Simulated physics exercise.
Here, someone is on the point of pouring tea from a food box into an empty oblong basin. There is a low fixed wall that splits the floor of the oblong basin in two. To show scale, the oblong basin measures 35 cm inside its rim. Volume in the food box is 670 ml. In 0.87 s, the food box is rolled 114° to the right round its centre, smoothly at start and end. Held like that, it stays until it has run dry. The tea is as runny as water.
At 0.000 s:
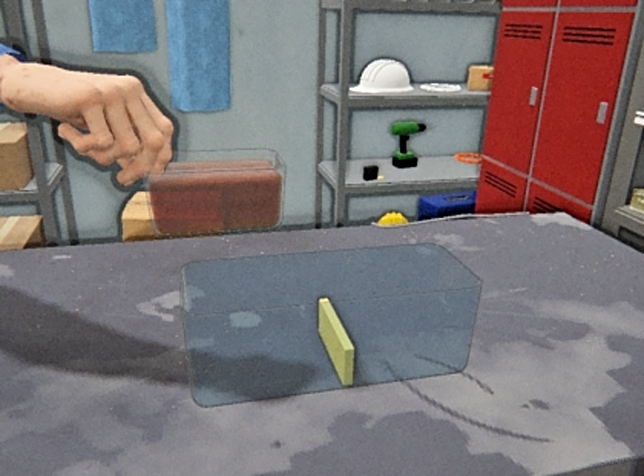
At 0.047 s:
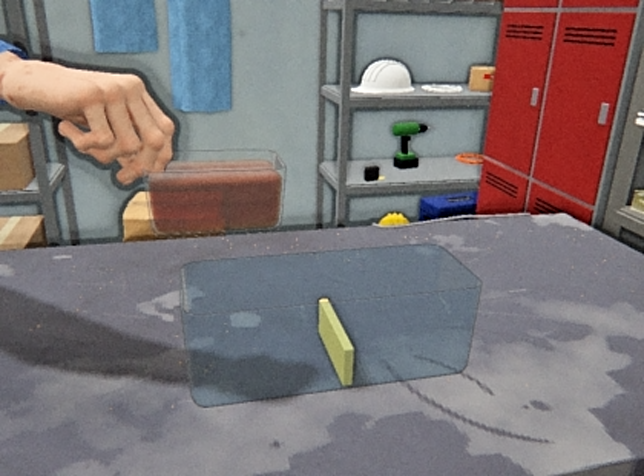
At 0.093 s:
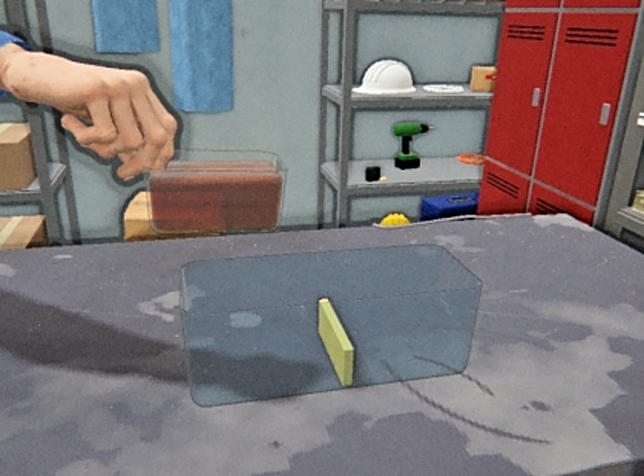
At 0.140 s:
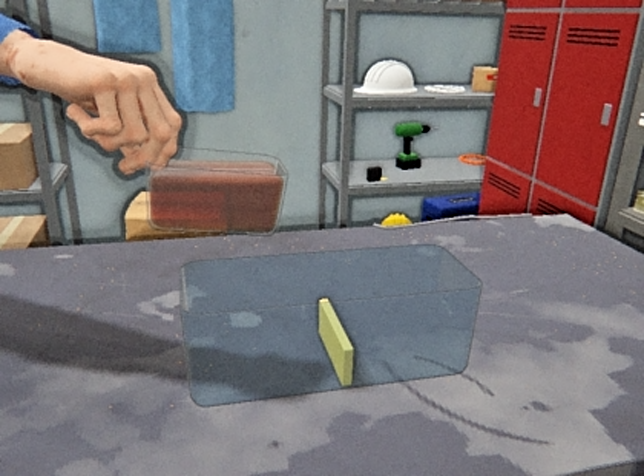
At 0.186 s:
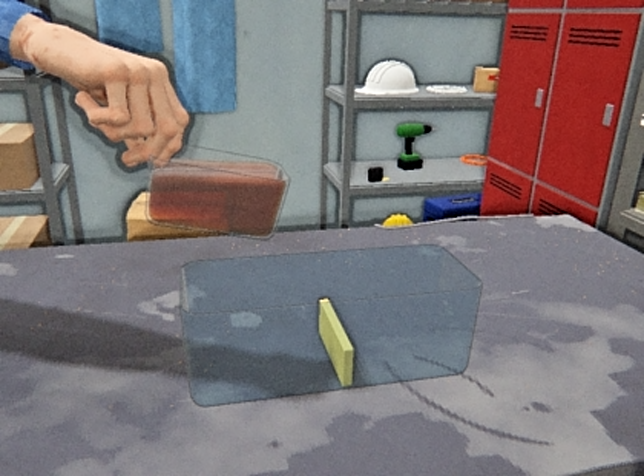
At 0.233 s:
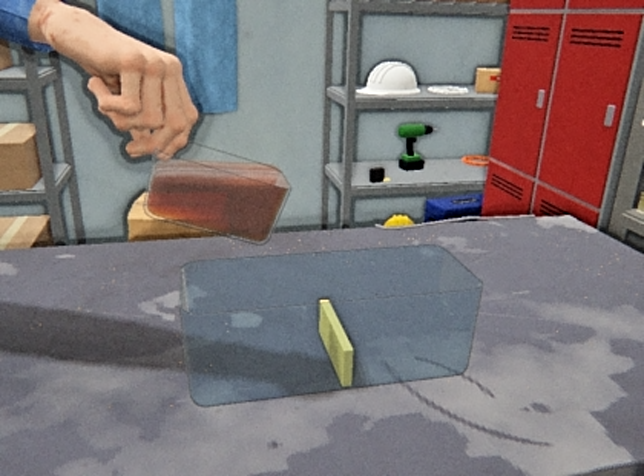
At the start, a hand holds a clear box of reddish-brown tea level above the left side of an empty, see-through basin with a low yellowish wall inside. The hand then gradually tilts the box to the right, its right side dipping as the tea shifts toward that end.
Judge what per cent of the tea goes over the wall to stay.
40 percent, roughly.
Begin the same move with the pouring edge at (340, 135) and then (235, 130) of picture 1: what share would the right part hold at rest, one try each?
It comes to 80 per cent, and then 5 per cent.
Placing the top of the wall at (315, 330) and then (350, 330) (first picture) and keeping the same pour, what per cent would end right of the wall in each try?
65 in a hundred, followed by 15 in a hundred.
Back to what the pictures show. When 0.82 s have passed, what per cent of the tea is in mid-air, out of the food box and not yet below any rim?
Near 3 per cent, I'd say.
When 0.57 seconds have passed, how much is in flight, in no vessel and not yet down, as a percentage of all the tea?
36 %.
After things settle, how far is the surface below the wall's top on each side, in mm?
About 36 mm left, about 40 mm right.
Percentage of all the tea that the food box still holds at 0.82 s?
Around 3 in a hundred is still there.
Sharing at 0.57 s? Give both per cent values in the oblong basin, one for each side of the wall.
Lab note: Left near 16 %, right near 22.
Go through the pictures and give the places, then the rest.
In the first picture, it leans 0°; its right rim is at (280, 160); the tea meets the walls at (149, 173) and (277, 166); the oblong basin's rim runs from (182, 289) to (461, 264); the wall's top is at (336, 323).
In the second picture, it leans 1°; its right rim is at (280, 161); the tea meets the walls at (149, 171) and (277, 167).
In the third picture, it leans 3°; its right rim is at (281, 163); the tea meets the walls at (149, 170) and (278, 168).
In the fourth picture, it leans 7°; its right rim is at (283, 168); the tea meets the walls at (150, 169) and (280, 169).
In the fifth picture, it leans 12°; its right rim is at (285, 174); the tea meets the walls at (152, 169) and (282, 170).
In the sixth picture, it leans 19°; its right rim is at (286, 181); the tea meets the walls at (152, 170) and (283, 175); 2 per cent is over the edge.
After 0.57 s the tilt is 84° and 26 per cent is still to pour, 15 is left of the wall and 23 right of it.
After 0.82 s the tilt is 113° and 3 per cent is still to pour, 54 is left of the wall and 39 right of it.
After 1.09 s the tilt is 114° and 0 per cent is still to pour, 57 is left of the wall and 40 right of it.
After 1.37 s the tilt is 114° and 0 per cent is still to pour, 57 is left of the wall and 40 right of it.
In the end 57 per cent lies left of the wall, 40 right of it and 3 outside.
